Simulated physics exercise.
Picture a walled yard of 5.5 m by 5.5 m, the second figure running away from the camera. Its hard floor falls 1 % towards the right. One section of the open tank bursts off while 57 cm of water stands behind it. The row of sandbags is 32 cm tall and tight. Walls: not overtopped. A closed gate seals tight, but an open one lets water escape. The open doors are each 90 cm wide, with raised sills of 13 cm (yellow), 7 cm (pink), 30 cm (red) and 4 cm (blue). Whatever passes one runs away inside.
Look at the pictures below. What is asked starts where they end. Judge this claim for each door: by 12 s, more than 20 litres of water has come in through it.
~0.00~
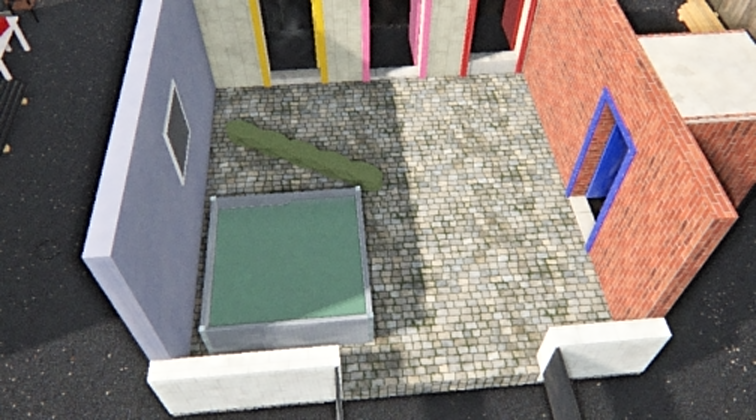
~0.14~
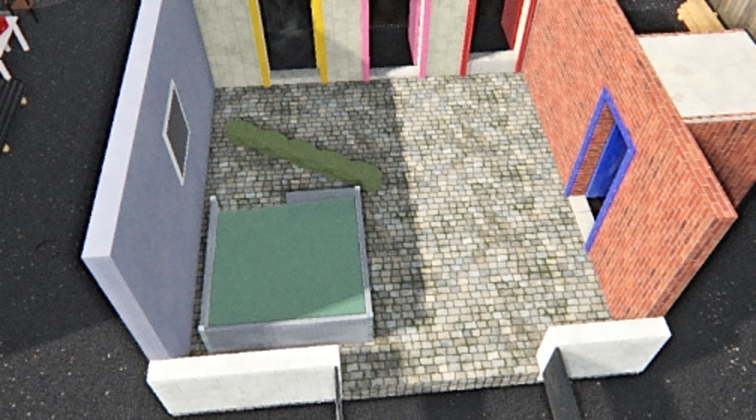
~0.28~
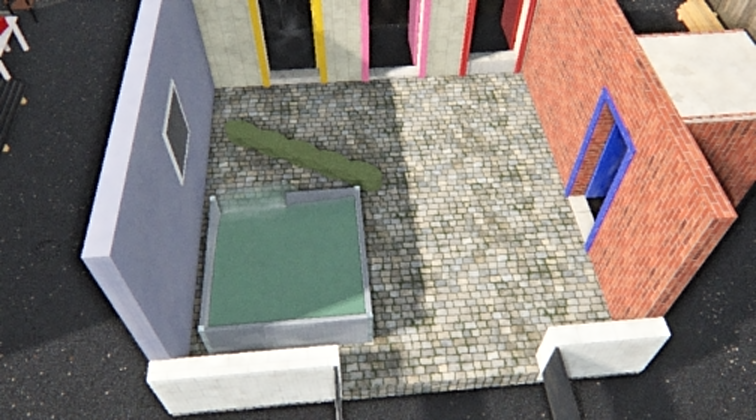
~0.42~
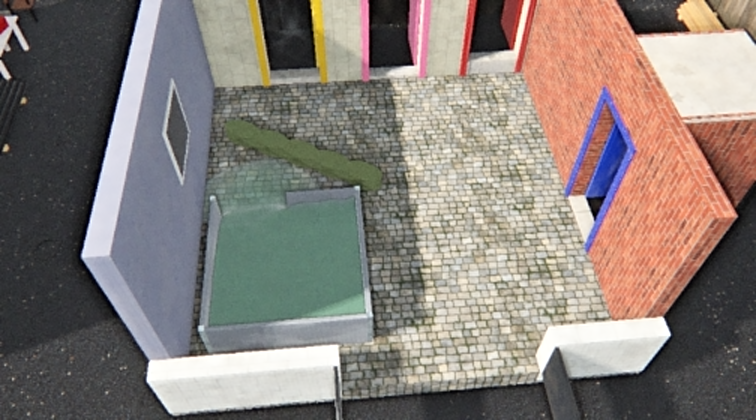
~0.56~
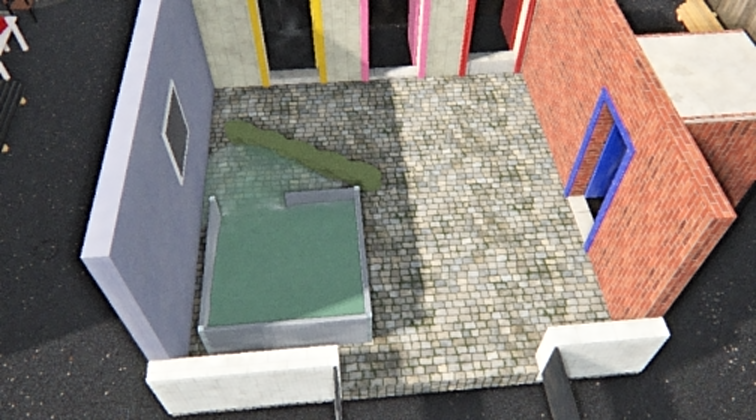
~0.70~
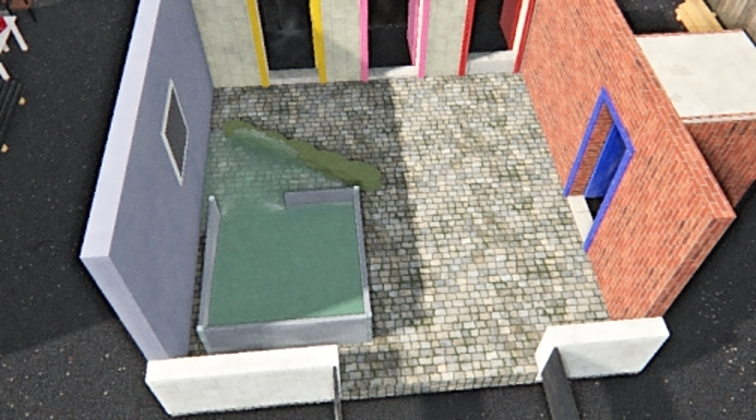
In order: At the yellow door the amount will not overshoot the limit, at the pink door the amount will not overshoot the limit, at the red door the amount will not overshoot the limit, at the blue door the amount will overshoot the limit.
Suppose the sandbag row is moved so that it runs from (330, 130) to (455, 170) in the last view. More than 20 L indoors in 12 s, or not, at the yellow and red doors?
Then the yellow door is over the mark and the red door is short of it.
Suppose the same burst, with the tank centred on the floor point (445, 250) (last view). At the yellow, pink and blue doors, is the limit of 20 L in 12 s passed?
Yellow stays inside, pink goes beyond, blue stays inside, judged against that limit.
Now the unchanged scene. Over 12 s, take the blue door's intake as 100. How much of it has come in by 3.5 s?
Roughly 0 percent is in by then.
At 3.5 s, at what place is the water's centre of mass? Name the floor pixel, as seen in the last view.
I'd say somewhere around (291, 214).
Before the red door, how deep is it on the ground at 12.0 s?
Around 6.0 cm deep.
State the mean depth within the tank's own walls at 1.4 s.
41 cm.
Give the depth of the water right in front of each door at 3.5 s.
Measured in centimetres, the yellow door gives 10, the pink door 4, the red door 2 and the blue door 0.
After 1.4 s water covers 15 % of the floor and is deepest (47 cm) near (220, 158); yellow door not reached, pink door not reached, red door not reached, blue door not reached.
After 2.2 s water covers 25 % of the floor and is deepest (40 cm) near (265, 163); yellow door 12 cm at the sill, 0 L in, pink door not reached, red door not reached, blue door not reached.
After 3.5 s water covers 55 % of the floor and is deepest (28 cm) near (265, 163); yellow door 10 cm at the sill, 1 L in, pink door 4 cm at the sill, 0 L in, red door 2 cm at the sill, 0 L in, blue door not reached.
After 7.0 s water covers 90 % of the floor and is deepest (17 cm) near (288, 179); yellow door 5 cm at the sill, 2 L in, pink door 2 cm at the sill, 0 L in, red door 6 cm at the sill, 0 L in, blue door 10 cm at the sill, 27 L in.
After 12.0 s water covers 90 % of the floor and is deepest (11 cm) near (276, 163); yellow door 3 cm at the sill, 2 L in, pink door 3 cm at the sill, 0 L in, red door 6 cm at the sill, 0 L in, blue door 8 cm at the sill, 91 L in.
